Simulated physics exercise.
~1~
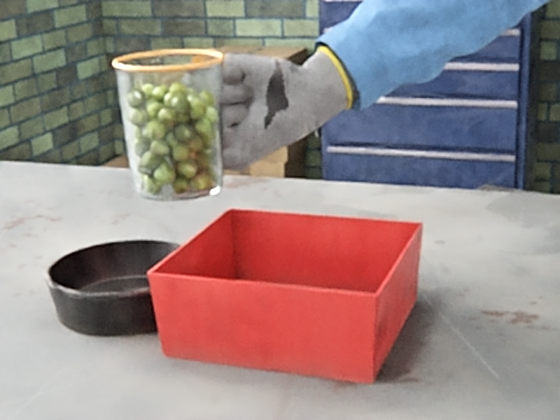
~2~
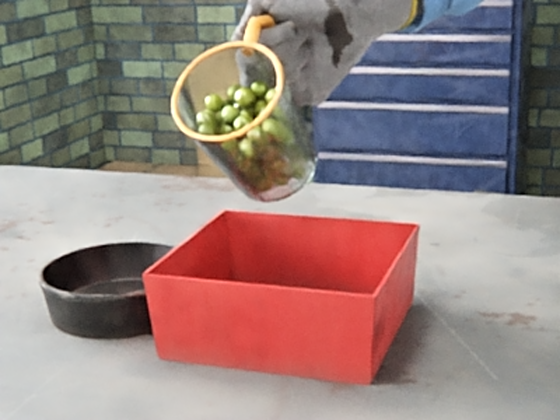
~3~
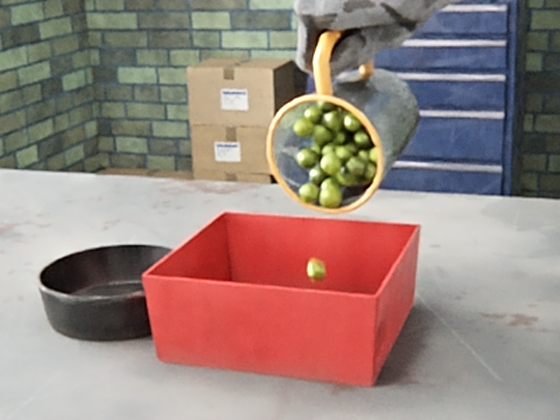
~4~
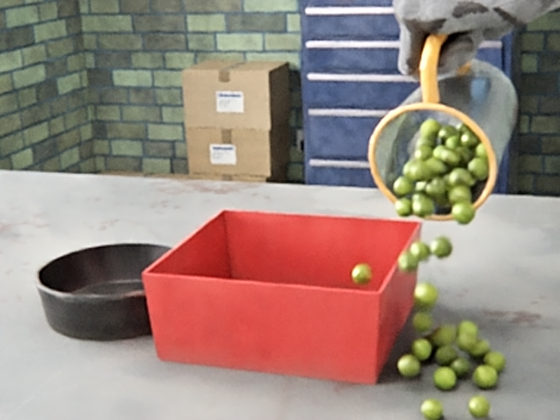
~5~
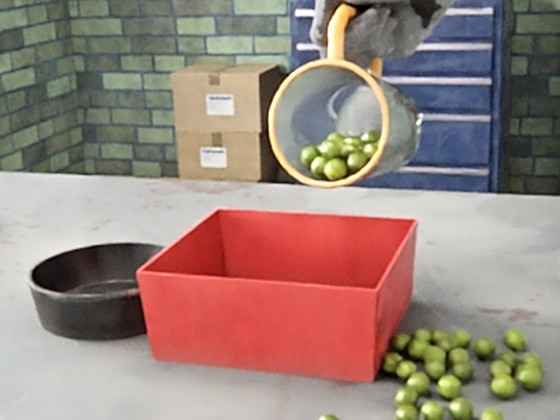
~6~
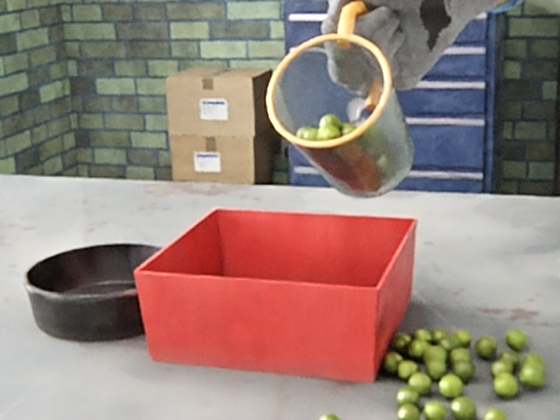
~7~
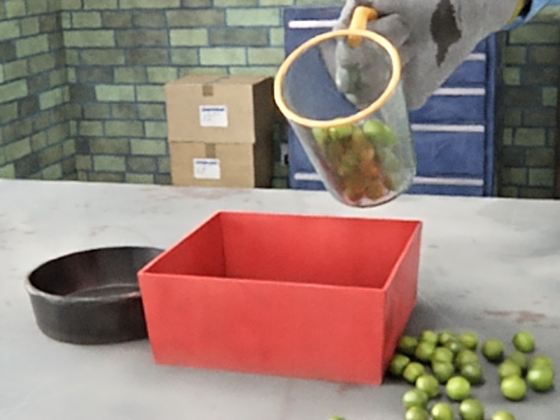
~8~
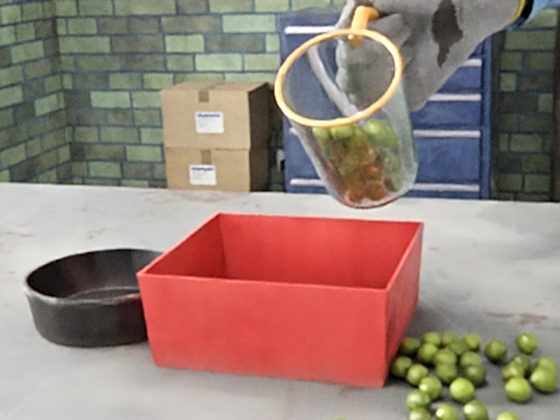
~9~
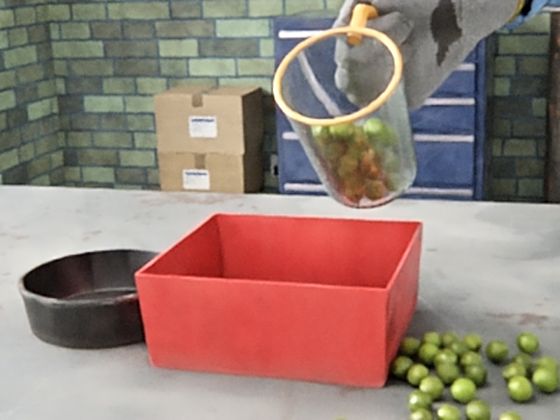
On a workshop table, a gloved hand tips green olives from a clear cup into a red tin, spilling many, then holds still.
